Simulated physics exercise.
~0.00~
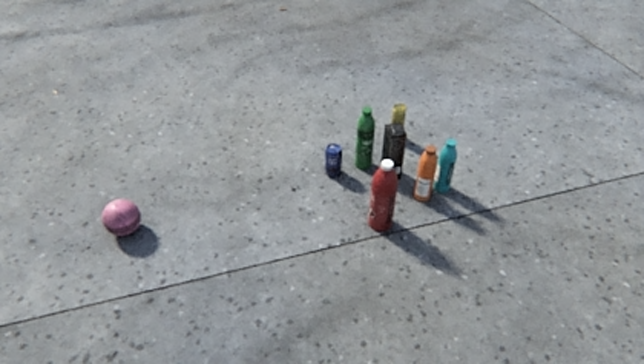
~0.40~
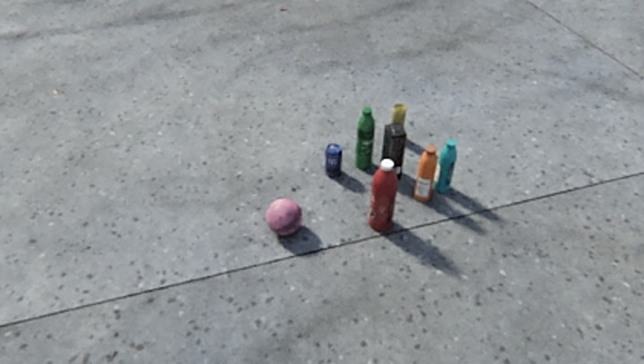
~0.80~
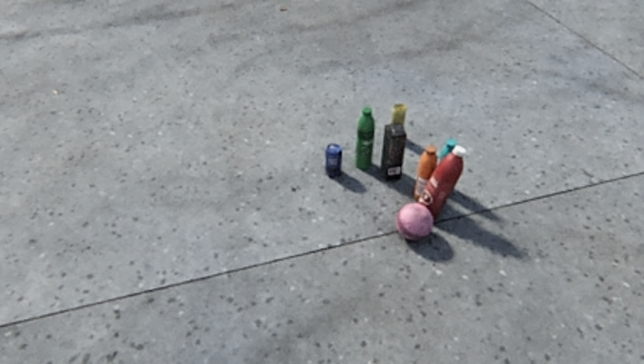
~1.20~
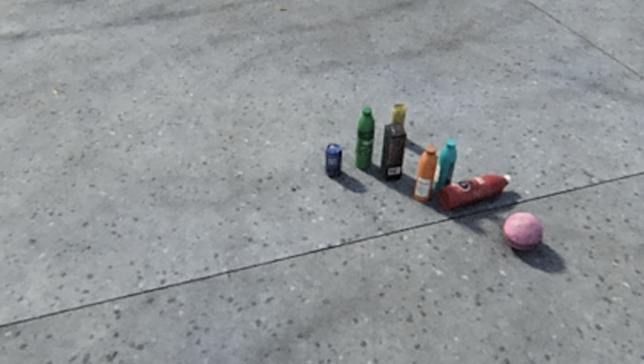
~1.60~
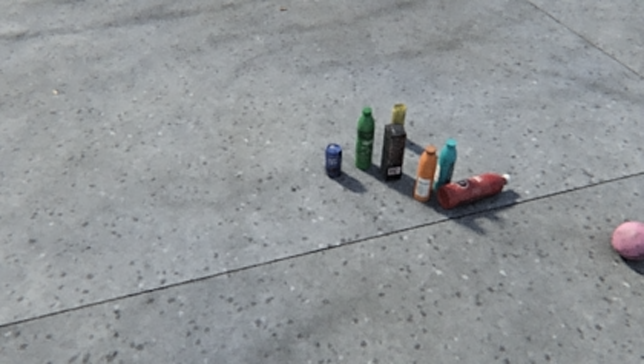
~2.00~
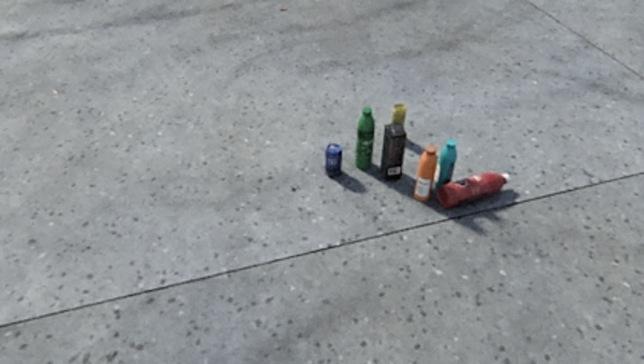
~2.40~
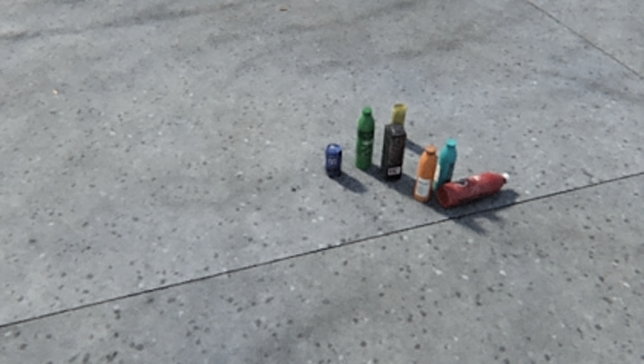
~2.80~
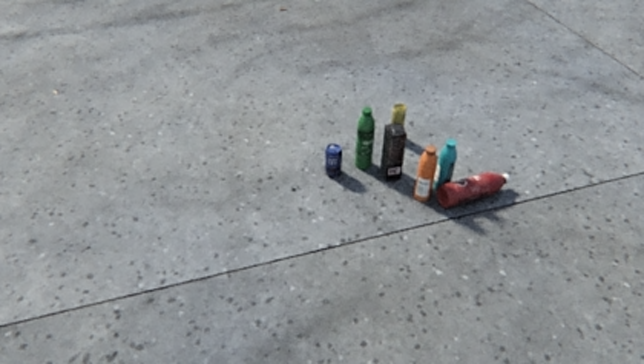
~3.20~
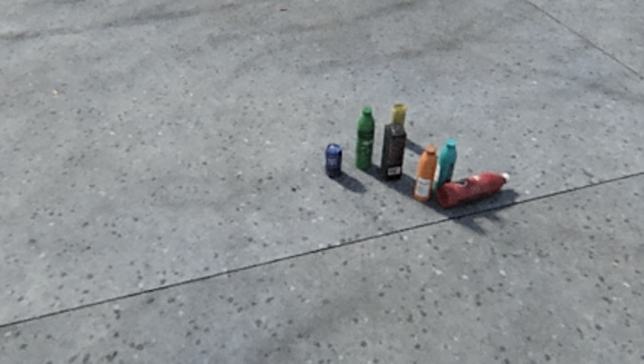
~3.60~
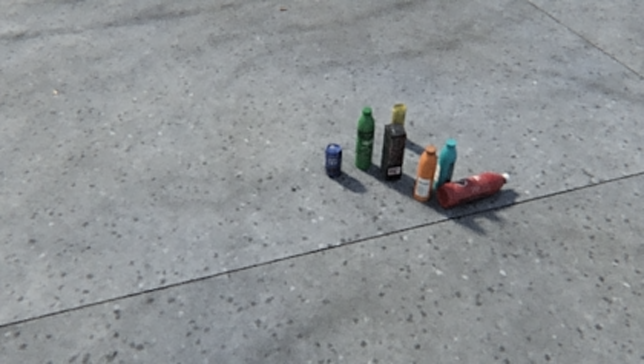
A grey, speckled concrete floor crossed by dark seams is seen from above at an angle by a still camera. A small group of bottles and other containers stands right of centre, with a blue can at its left, green, black and yellow items behind, orange and turquoise bottles at the right, and a red bottle in front. A pink ball rolls in from the left and strikes the red bottle, which leans and topples to the right. The ball rolls on and leaves at the right edge. The red bottle stays lying on its side, while the others remain upright in their places.
